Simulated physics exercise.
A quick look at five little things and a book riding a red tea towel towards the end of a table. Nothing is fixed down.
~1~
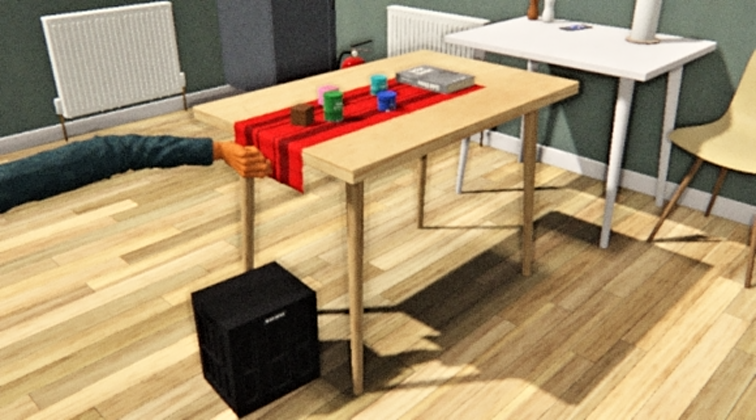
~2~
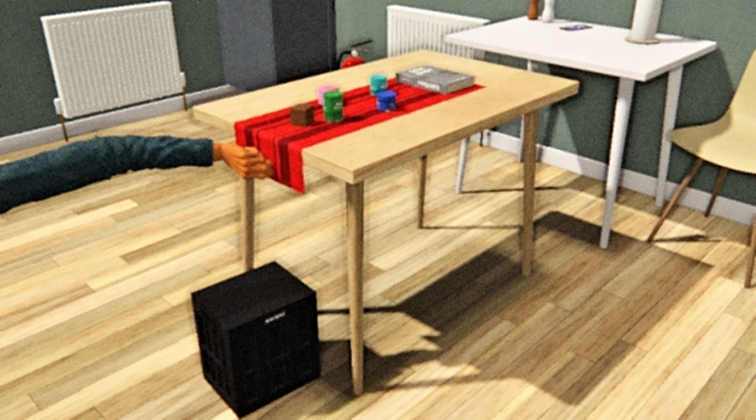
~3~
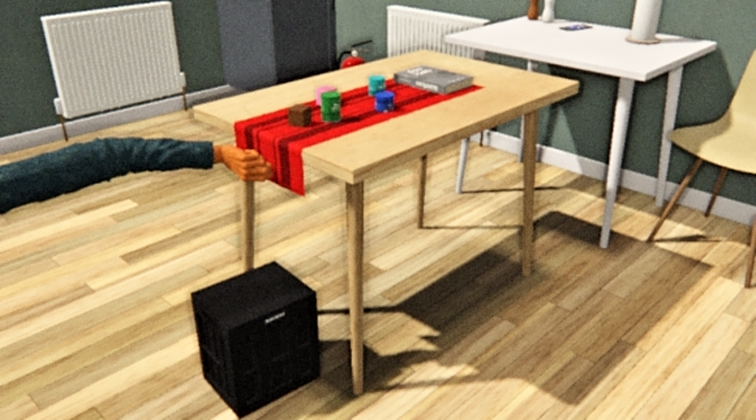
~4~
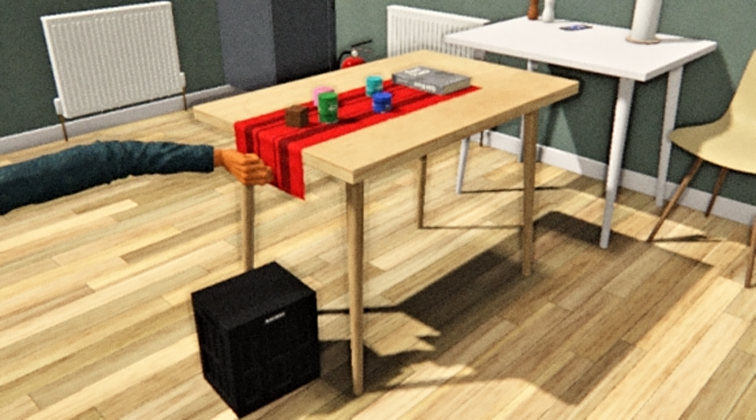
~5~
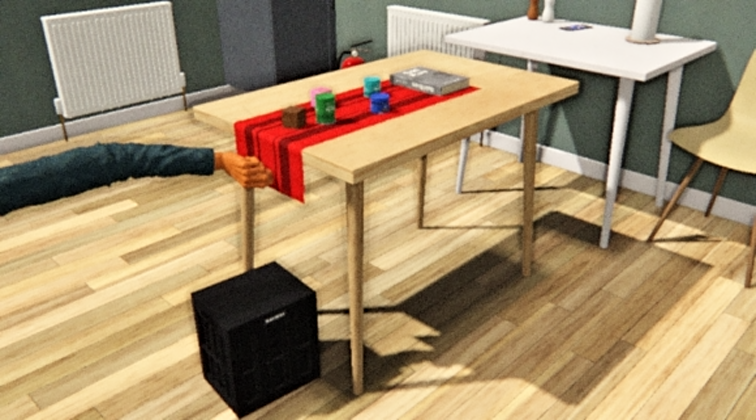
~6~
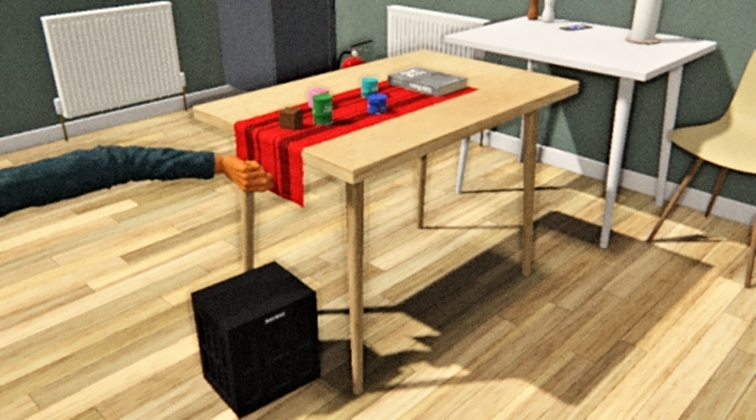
A hand at the end of a dark-sleeved arm, reaching in from the left, grips a red striped cloth on a pale wooden table, seen from slightly above in a wood-floored room. Brown, green, pink, blue and turquoise objects and a grey book sit on it, above a black crate. The cloth creeps slightly toward the hand, carrying them along, while the camera stays still.
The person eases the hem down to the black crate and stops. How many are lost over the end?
The table loses three.
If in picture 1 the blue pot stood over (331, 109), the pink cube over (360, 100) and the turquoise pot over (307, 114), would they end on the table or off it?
The blue pot comes down; the pink cube remains up; the turquoise pot falls.
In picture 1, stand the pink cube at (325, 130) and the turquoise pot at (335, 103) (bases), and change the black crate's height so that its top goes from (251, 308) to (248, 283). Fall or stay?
The pink cube drops off; the turquoise pot stays on.
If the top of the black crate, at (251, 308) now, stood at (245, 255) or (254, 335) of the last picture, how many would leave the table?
The count: 1 and 4.
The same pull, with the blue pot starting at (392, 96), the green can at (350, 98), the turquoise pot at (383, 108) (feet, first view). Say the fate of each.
The blue pot survives, the green can remains up, the turquoise pot stays on.
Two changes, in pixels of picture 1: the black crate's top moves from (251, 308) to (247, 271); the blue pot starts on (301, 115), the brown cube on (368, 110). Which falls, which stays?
The blue pot tumbles off; the brown cube survives.
Soon after, hem near (272, 228); brown cube gone.
After that, hem near (274, 272); brown cube, green can and pink cube gone.
In the end, hem on the crate; brown cube, green can and pink cube gone. The count of fallen things is three.
